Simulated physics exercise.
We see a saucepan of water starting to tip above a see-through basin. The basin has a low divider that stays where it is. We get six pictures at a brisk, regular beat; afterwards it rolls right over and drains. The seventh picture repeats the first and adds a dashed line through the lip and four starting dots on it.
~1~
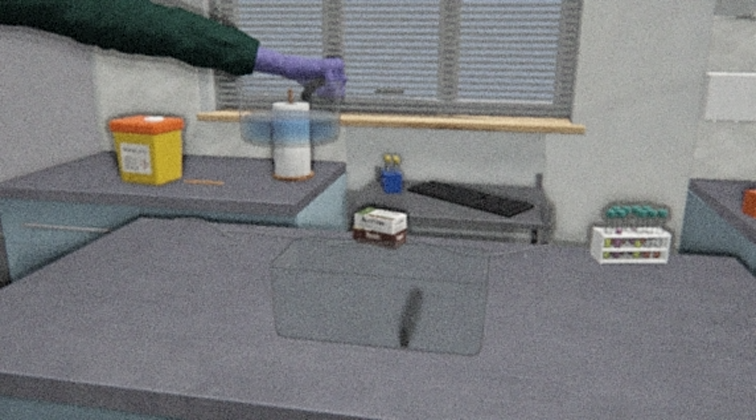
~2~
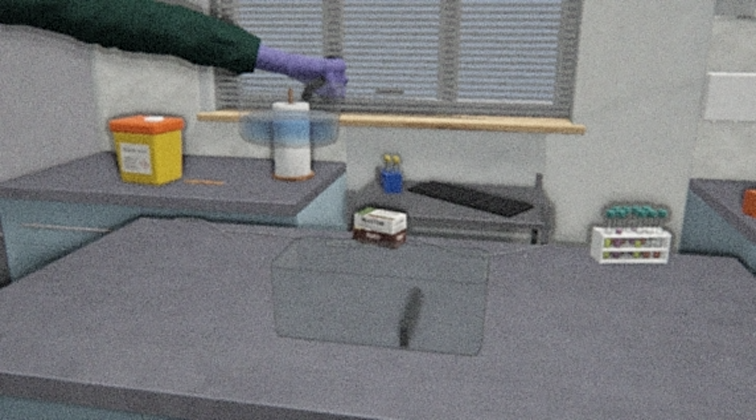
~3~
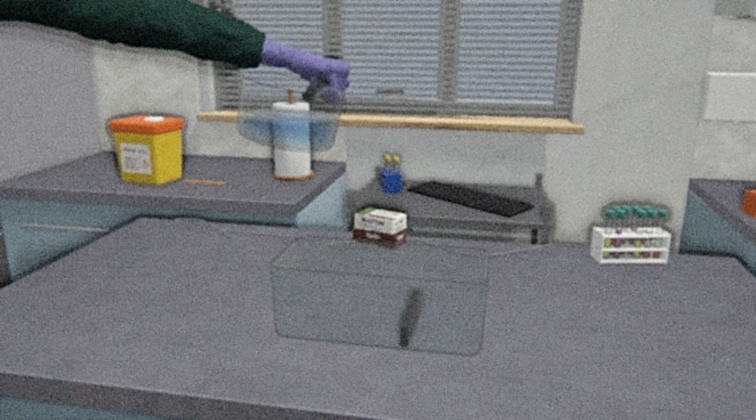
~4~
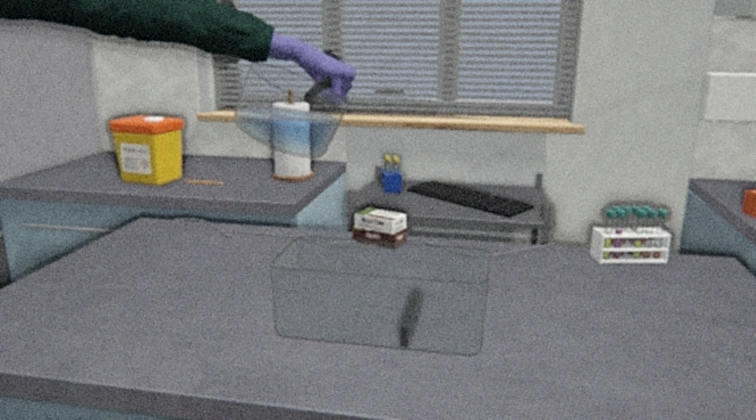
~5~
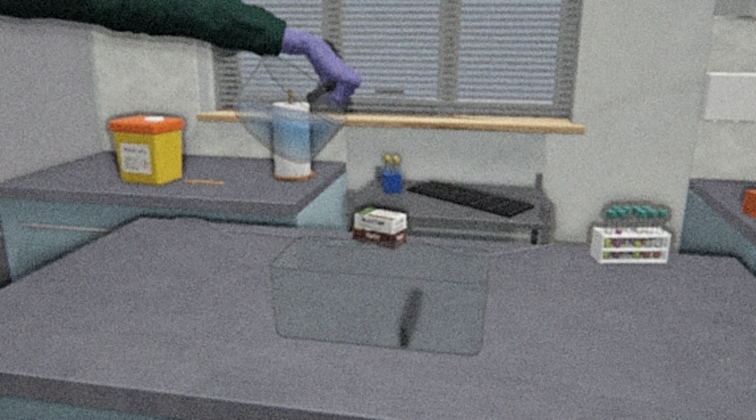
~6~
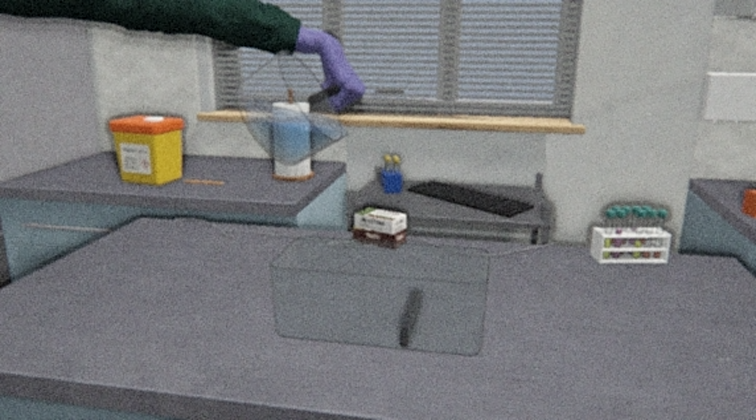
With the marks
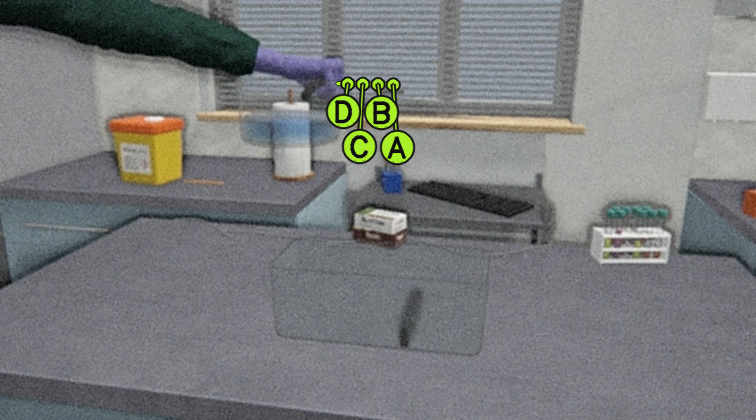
In this clip, a purple-gloved hand at the end of a dark green sleeve holds a see-through pan of water above a clear basin on a gray counter, tilting it steadily rightward until water passes over the lip.
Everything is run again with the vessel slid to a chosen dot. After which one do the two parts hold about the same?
I would pick spot B.
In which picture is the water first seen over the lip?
In picture 6.
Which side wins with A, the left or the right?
More ends on the right.
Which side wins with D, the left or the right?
The left side.
On the marked copy, A at (393, 84); B at (377, 84); C at (362, 84); D at (347, 83).
For spot A, about 22 % ends left of the wall and 73 % right of it; 5 % is lost outside.
For spot B, about 47 % ends left of the wall and 51 % right of it.
For spot C, about 78 % ends left of the wall and 16 % right of it; 6 % is lost outside.
For spot D, about 83 % ends left of the wall and 10 % right of it; 7 % is lost outside.
